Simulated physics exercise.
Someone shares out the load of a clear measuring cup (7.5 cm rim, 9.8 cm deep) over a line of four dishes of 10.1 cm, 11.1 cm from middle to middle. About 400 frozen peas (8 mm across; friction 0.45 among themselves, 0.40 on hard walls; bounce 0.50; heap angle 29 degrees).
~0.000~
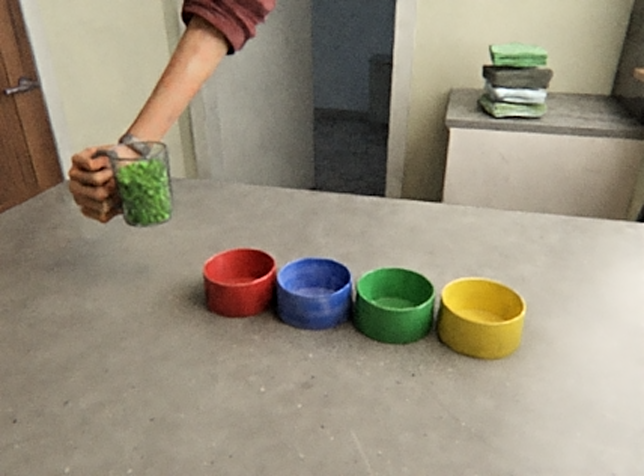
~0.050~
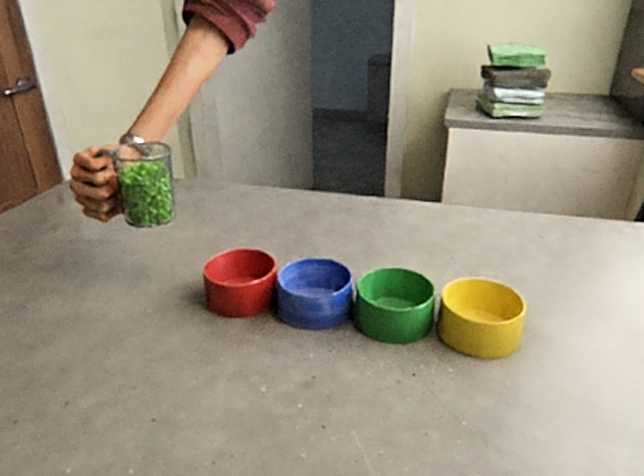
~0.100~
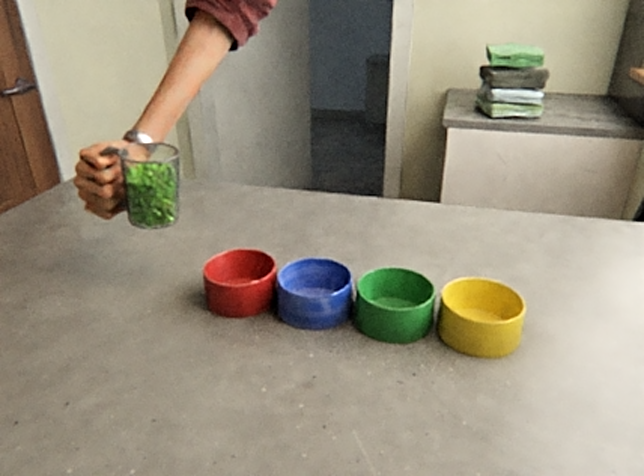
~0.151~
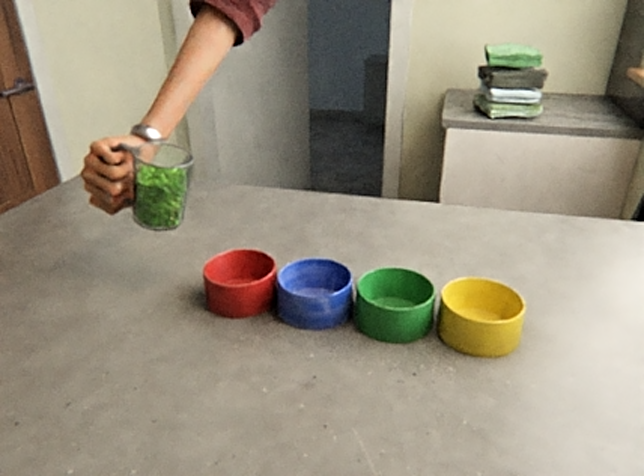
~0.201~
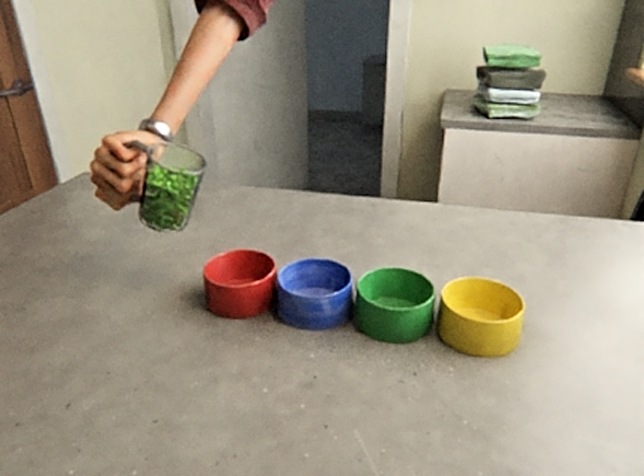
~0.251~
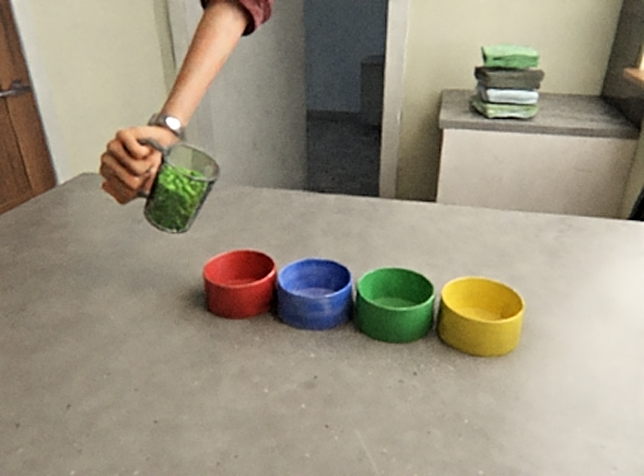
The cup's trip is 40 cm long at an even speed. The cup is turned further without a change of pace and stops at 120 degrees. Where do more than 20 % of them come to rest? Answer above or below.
Red: Below, blue: Below, green: Above, yellow: Below, counter: Below.
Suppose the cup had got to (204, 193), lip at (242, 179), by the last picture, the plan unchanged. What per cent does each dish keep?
Red 0, blue 0, green 0, yellow 90.
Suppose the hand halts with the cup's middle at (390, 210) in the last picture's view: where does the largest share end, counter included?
Most goes to: Green.
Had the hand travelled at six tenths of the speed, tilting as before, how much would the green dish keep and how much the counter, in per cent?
In that case green 0, counter 10.
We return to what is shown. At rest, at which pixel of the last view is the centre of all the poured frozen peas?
At about (399, 310).
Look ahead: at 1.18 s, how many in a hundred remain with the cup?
Some 5 per cent of the load.
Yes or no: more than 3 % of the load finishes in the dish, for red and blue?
Red no, blue yes.
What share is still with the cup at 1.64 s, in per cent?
Roughly 0 per cent.
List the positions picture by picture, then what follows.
Cup at (144, 184), tilt 0 degrees, lip at (163, 152), moved 0.0 cm; middle of the pieces at (146, 196); red dish at (240, 266); blue dish at (315, 276); green dish at (395, 288); yellow dish at (483, 300), in the first frame.
Cup at (146, 185), tilt 2 degrees, lip at (166, 154), moved 0.3 cm; middle of the pieces at (148, 197), in the second frame.
Cup at (152, 186), tilt 6 degrees, lip at (175, 158), moved 1.2 cm; middle of the pieces at (153, 198), in the third frame.
Cup at (161, 187), tilt 14 degrees, lip at (189, 164), moved 2.6 cm; middle of the pieces at (160, 199), in the fourth frame.
Cup at (170, 189), tilt 22 degrees, lip at (203, 170), moved 4.1 cm; middle of the pieces at (168, 200), in the fifth frame.
Cup at (180, 190), tilt 30 degrees, lip at (217, 177), moved 5.5 cm; middle of the pieces at (176, 201); red dish at (240, 267); blue dish at (315, 277); green dish at (396, 287); yellow dish at (482, 298). The cup turns about 155 degrees a second and travels 29 cm a second, in the sixth frame.
After 0.81 s, tilt 115 degrees; cup holds 85 %, blue 10 %.
After 1.18 s, tilt 120 degrees; cup holds 5 %, blue 10 %, green 75 %.
After 1.64 s, tilt 120 degrees; cup holds 0 %, blue 10 %, green 75 %, yellow 5 %.
By 2.0 s all is still; red 0 %, blue 10 %, green 75 %, yellow 5 %, counter 10 %.
